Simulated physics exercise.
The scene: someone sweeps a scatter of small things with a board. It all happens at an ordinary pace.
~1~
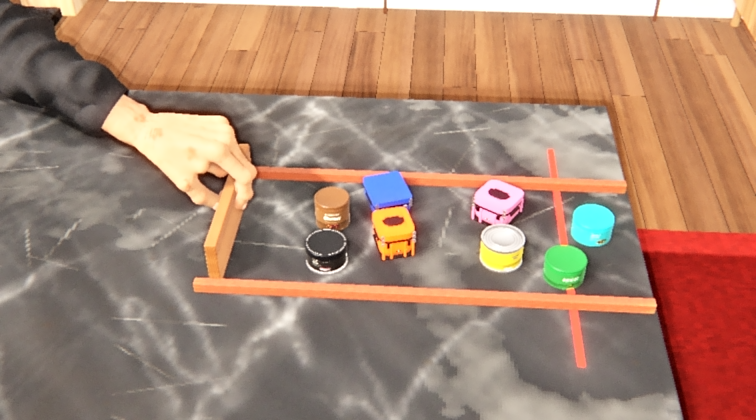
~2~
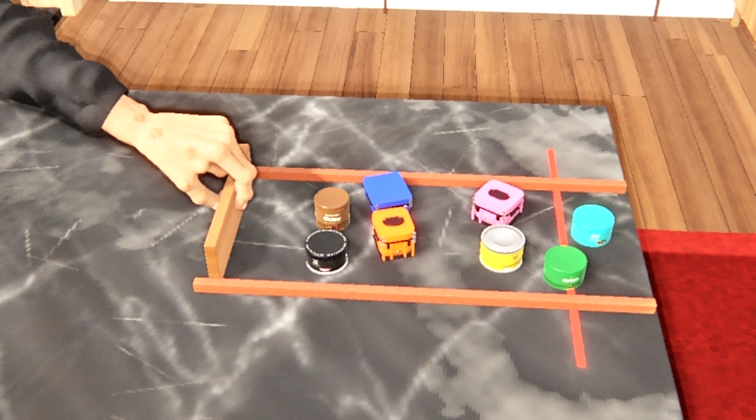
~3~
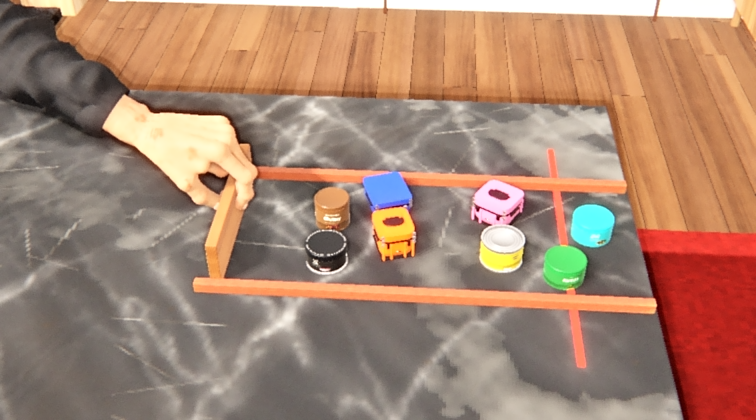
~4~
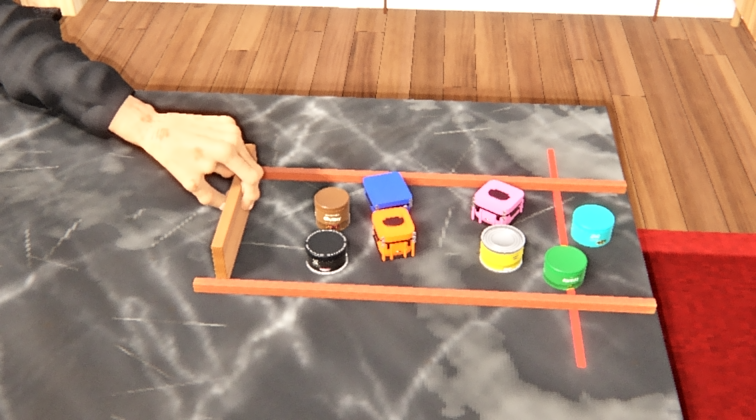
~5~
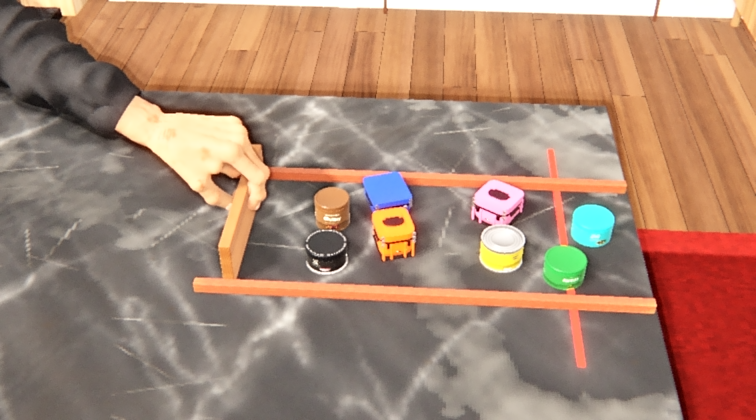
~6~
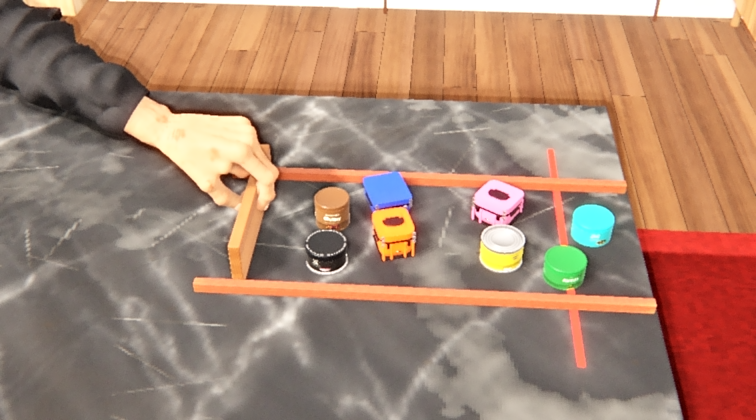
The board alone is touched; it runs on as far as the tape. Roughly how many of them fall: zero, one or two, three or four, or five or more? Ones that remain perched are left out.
Fallen: A lone one or a pair.
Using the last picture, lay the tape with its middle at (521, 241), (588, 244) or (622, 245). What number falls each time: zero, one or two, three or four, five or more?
Counting what would fall each time, I get no fall at all; three or four; at least five.
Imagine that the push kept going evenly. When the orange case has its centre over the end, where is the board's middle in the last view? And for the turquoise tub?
The orange case gives roughly (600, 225), the turquoise tub roughly (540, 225).
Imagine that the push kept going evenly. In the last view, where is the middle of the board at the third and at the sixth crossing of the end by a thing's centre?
The first one at (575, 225), the next at (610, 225).
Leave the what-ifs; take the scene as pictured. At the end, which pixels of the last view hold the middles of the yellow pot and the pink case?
Yellow pot: (635, 267); pink case: (628, 220).
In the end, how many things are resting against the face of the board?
3 are in contact with it.
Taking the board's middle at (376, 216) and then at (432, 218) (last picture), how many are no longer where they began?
By the first moment it's 4, by the second it's 6.
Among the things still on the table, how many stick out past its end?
The count would be 2.
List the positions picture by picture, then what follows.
In the first picture, turquoise tub (592, 226); green tub (565, 267); yellow pot (502, 248); board (231, 210); tape (564, 242).
In the second picture, green tub (565, 267); black tin (326, 252).
In the third picture, yellow pot (502, 249); board (231, 210).
In the fourth picture, turquoise tub (592, 226); pink case (498, 206).
In the fifth picture, green tub (565, 267); blue case (387, 197).
In the sixth picture, turquoise tub (592, 226); green tub (565, 267); yellow pot (502, 249); board (252, 210); tape (564, 242).
Early on, none off yet; turquoise tub at rest near (592, 226); green tub at rest near (565, 267); yellow pot at rest near (502, 249).
Finally, the number that fall off is one or two; lost, green tub and turquoise tub.
